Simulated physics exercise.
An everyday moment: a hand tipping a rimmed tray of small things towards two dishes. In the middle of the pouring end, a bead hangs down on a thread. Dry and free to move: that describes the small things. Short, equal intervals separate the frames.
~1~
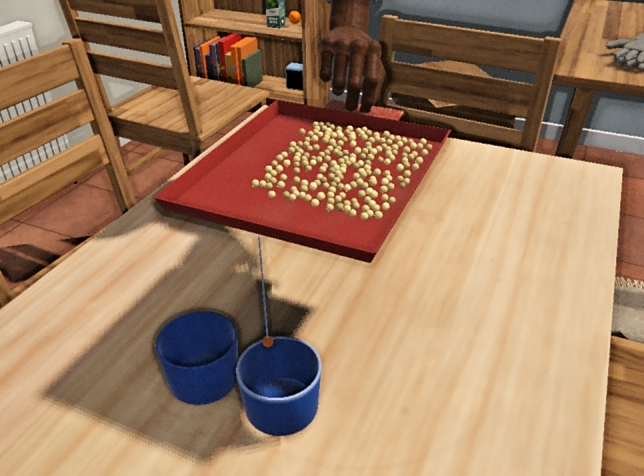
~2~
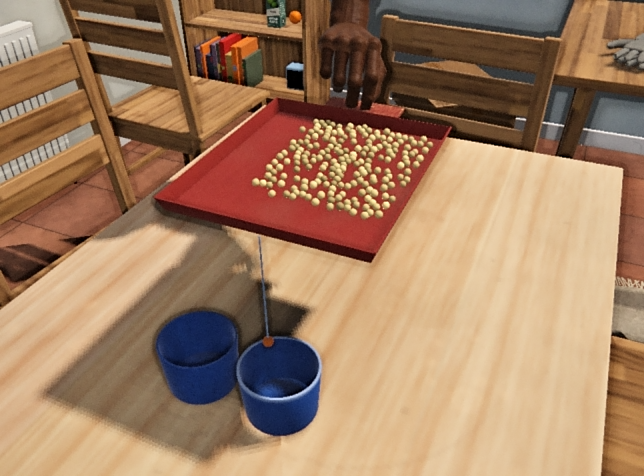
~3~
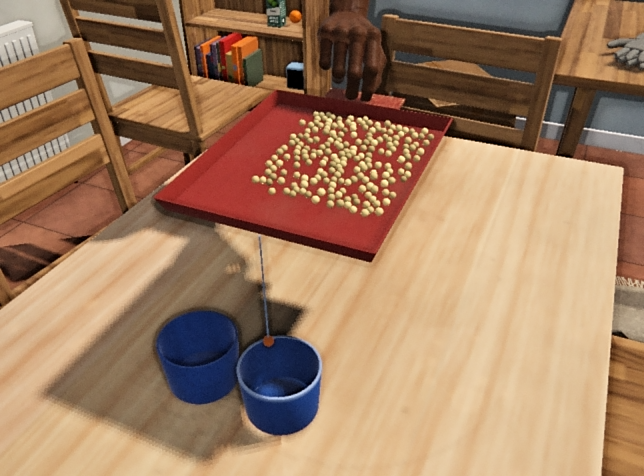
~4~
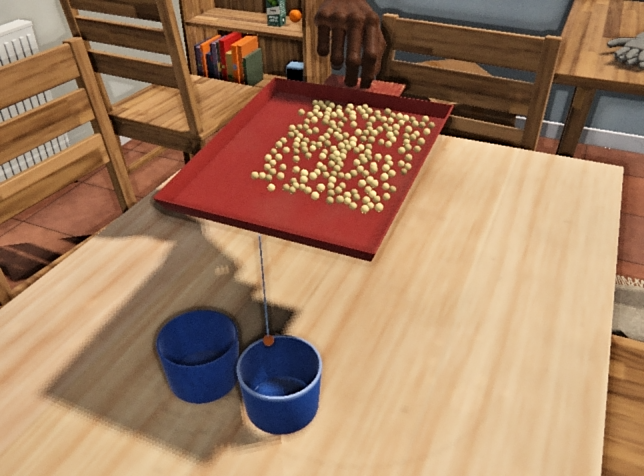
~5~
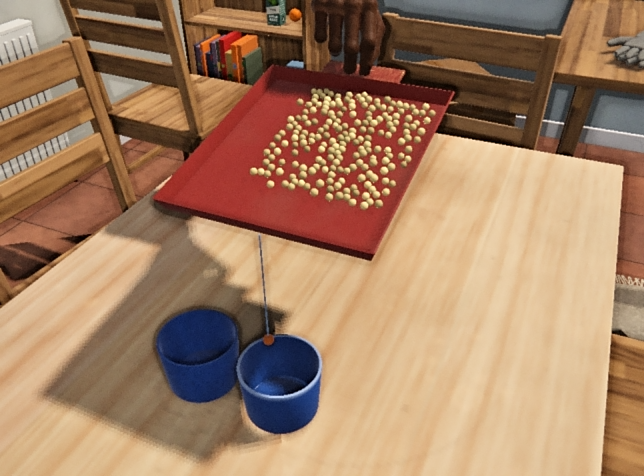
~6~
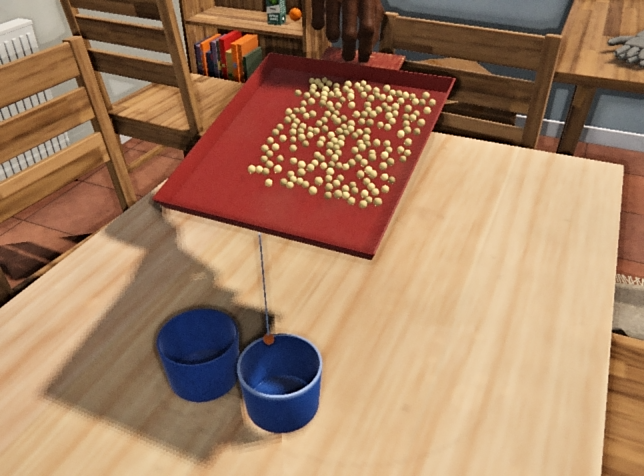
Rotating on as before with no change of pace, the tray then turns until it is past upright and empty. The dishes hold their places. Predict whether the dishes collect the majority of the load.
By the end, the dishes are holding not even half of the load, I'd say.
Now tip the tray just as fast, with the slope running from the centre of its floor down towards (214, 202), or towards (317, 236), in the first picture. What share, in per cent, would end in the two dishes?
I'd expect around 80 in a hundred first and around 0 in a hundred second.
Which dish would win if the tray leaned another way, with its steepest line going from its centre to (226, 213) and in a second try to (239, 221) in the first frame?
Leftward dish on the first try, Leftward dish on the second.
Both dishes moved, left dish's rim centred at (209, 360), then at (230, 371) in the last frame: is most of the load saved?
So that's a greater portion the first time round, a greater portion the second.
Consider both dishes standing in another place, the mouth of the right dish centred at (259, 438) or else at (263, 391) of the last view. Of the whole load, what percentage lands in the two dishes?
Close to 10 in a hundred first, close to 70 in a hundred second.
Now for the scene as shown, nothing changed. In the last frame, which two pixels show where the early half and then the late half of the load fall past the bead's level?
The first part passes (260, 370); everything after passes (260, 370).
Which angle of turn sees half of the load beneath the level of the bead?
Roughly 100°.
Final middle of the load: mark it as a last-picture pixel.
Close to (248, 439) in the last picture.
Shortly afterwards, tray tipped steeply; the bulk on the tray; a little outside both; a little in the air.
Next, tray tipped right over; near a quarter on the tray; a little in the right dish; only a few in the left dish; near a quarter outside both; near half in the air.
Some moments later, tray tipped past a quarter turn; near a quarter in the right dish; a little in the left dish; near two thirds outside both.
In the end, tray tipped past a quarter turn; near a quarter in the right dish; a little in the left dish; near two thirds outside both.
